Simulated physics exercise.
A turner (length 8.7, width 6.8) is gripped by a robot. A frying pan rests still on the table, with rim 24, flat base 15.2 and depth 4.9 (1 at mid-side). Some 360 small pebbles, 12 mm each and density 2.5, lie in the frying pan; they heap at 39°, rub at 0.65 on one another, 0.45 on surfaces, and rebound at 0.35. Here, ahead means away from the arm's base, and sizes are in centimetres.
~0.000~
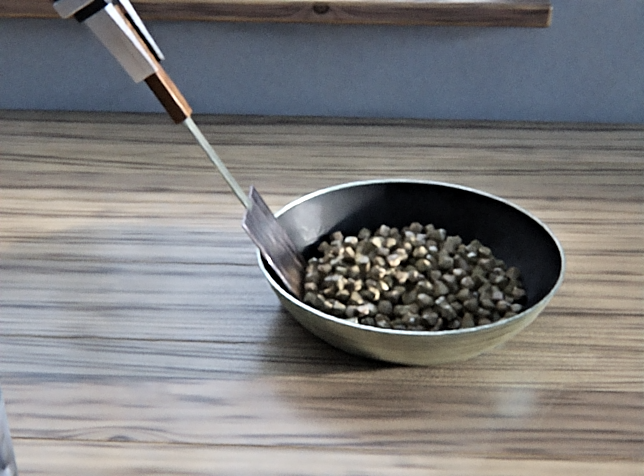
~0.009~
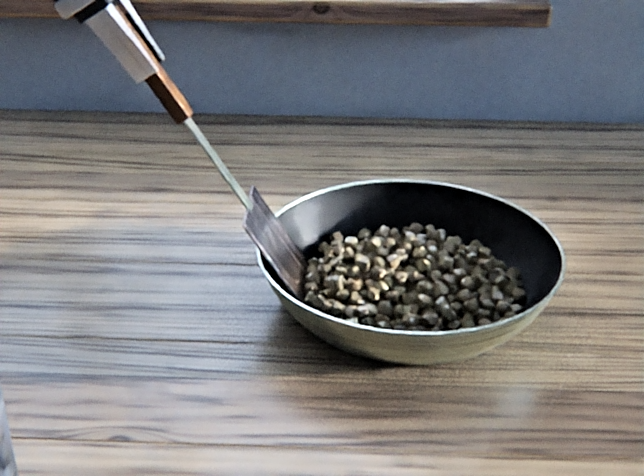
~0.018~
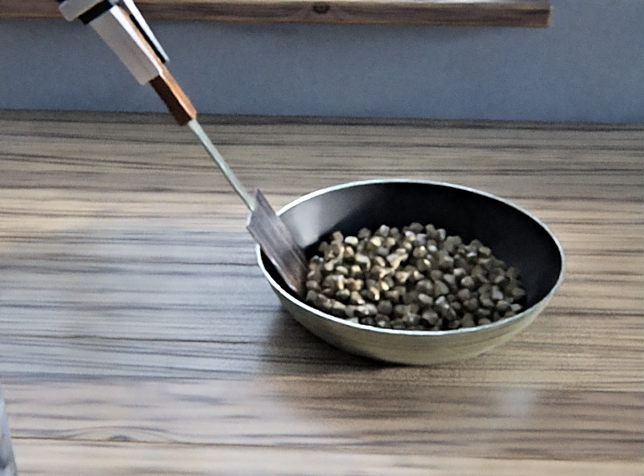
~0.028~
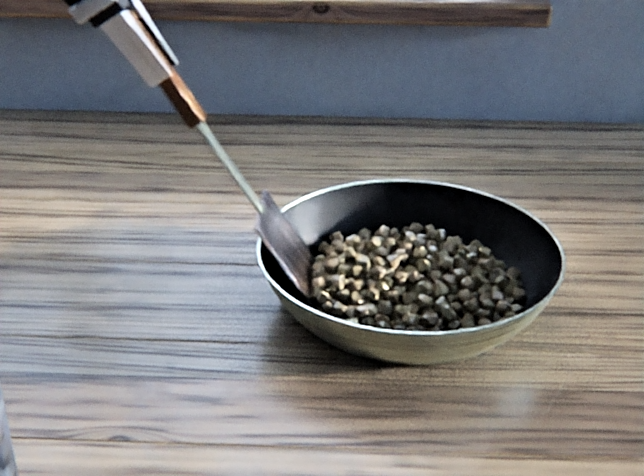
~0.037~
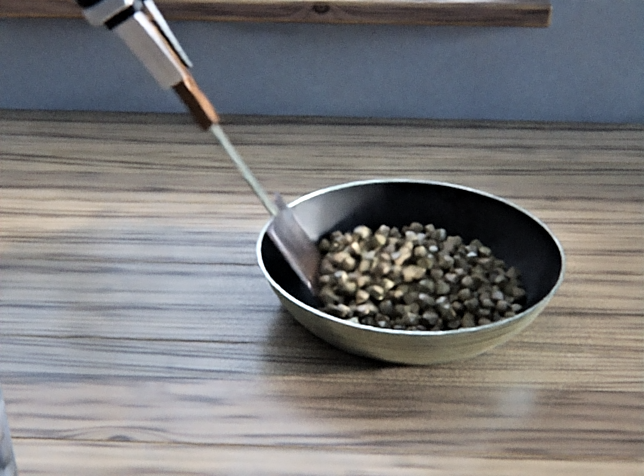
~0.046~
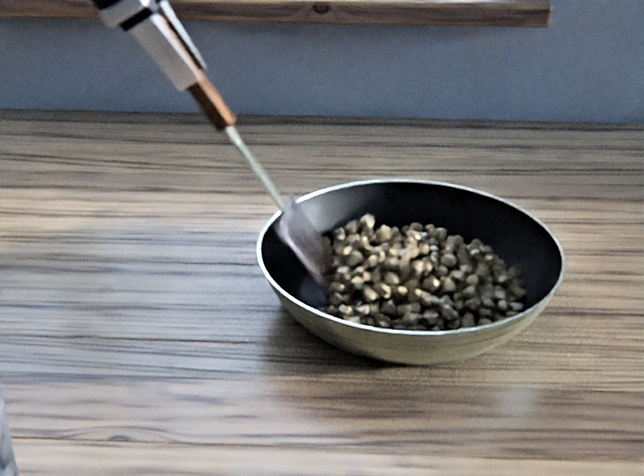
On a wood-grain table, a robot-held turner slides slightly rightward inside a still frying pan, nudging the heaped small pebbles.
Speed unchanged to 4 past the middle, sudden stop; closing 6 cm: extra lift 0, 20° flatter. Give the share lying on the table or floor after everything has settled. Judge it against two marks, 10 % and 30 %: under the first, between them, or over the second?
Under the first, so below 10 %.
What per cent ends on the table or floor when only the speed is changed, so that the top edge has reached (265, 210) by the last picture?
My guess is around 5 percent.
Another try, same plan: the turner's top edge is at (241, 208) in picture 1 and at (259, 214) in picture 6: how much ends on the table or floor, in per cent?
0 per cent.
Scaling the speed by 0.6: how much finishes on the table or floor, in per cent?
Something close to 5 per cent ends up on the table or floor.
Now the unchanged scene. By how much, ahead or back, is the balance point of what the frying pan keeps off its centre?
What stays is shifted forward by around 4.0 cm.
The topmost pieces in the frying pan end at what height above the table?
It reaches roughly 6.0 cm.
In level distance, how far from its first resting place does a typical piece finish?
4 cm.
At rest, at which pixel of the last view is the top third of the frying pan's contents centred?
Near (503, 265).
After 0.07 s, sloping 57°, highest piece 6 above the table; 356 in the frying pan.
After 0.09 s, sloping 51°, highest piece 7 above the table; 356 in the frying pan.
After 0.30 s, sloping 38°, highest piece 6 above the table; 344 in the frying pan, 11 on the table or floor, 1 on the blade or in flight.
After 1.35 s, sloping 38°, highest piece 6 above the table; 344 in the frying pan, 12 on the table or floor.
At rest, 344 in the frying pan, 12 on the table or floor. That is 3 % on the table or floor.
